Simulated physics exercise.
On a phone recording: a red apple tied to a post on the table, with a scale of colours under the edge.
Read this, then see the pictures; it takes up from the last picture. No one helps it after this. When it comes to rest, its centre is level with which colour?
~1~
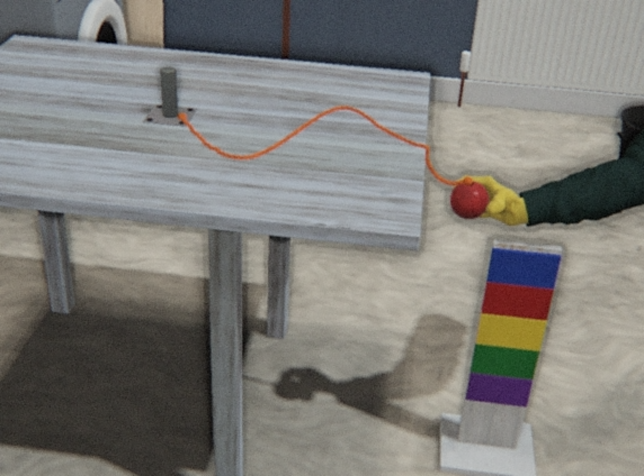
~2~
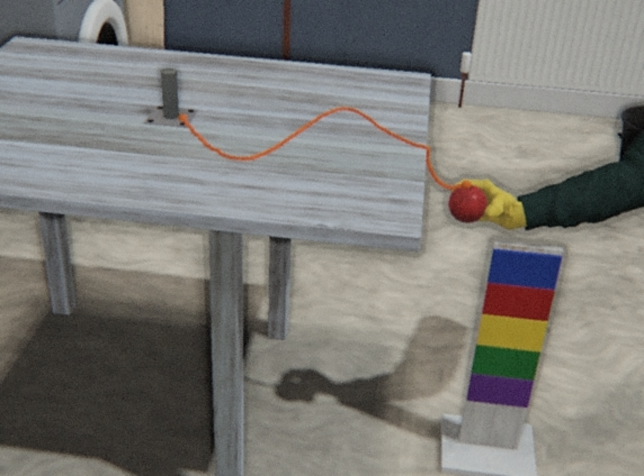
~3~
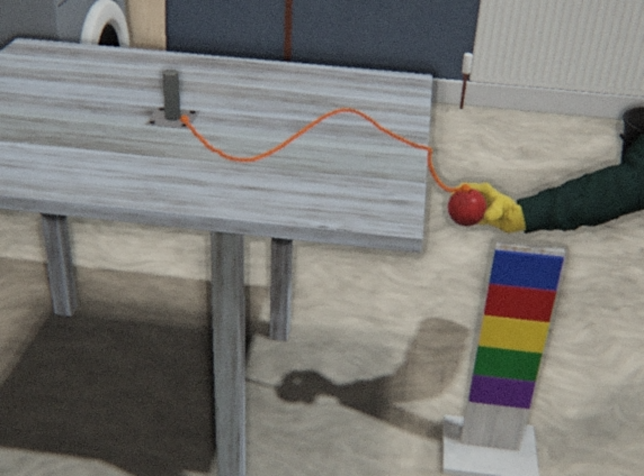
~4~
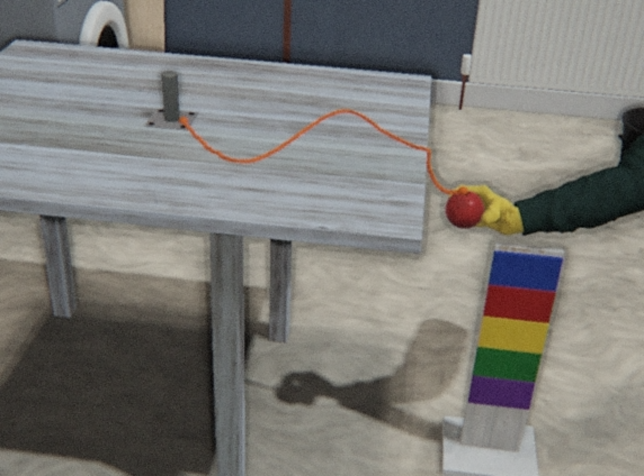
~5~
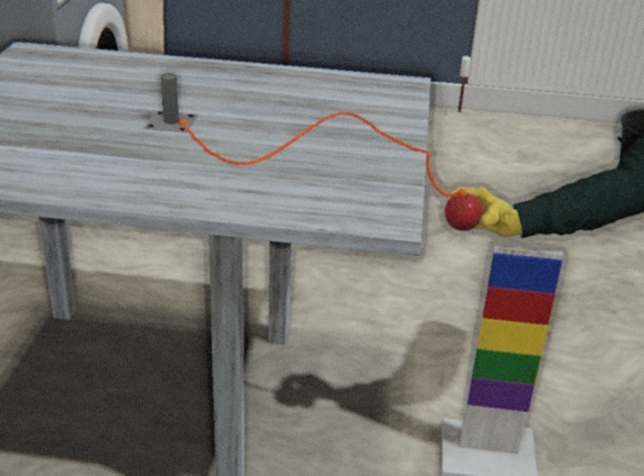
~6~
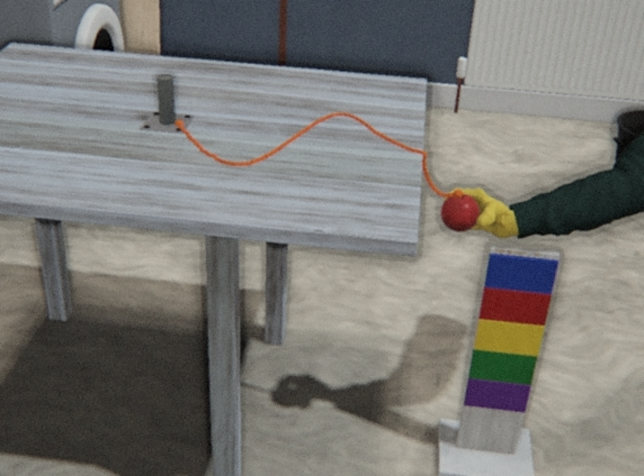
The green one.
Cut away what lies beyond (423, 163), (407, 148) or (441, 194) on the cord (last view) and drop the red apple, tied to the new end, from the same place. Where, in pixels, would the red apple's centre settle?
The three cuts give roughly (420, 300), (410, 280) and (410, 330) respectively.
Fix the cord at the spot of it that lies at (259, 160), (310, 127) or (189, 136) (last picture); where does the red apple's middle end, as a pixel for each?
They end up at (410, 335), (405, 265) and (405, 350).
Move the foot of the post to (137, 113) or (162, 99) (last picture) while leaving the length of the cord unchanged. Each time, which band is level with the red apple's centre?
First try: Yellow; second try: Yellow.
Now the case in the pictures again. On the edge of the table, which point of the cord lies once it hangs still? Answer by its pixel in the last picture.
In the last picture it is at roughly (319, 121).
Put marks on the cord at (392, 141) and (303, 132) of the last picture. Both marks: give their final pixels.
The first lands at (410, 259), while the second lands at (390, 153).
Soon after, apple near (433, 355); level with green.
After that, apple near (371, 352); level with green.
And then, apple near (421, 352); level with green.
In the end, apple near (397, 355); level with green. The green one.
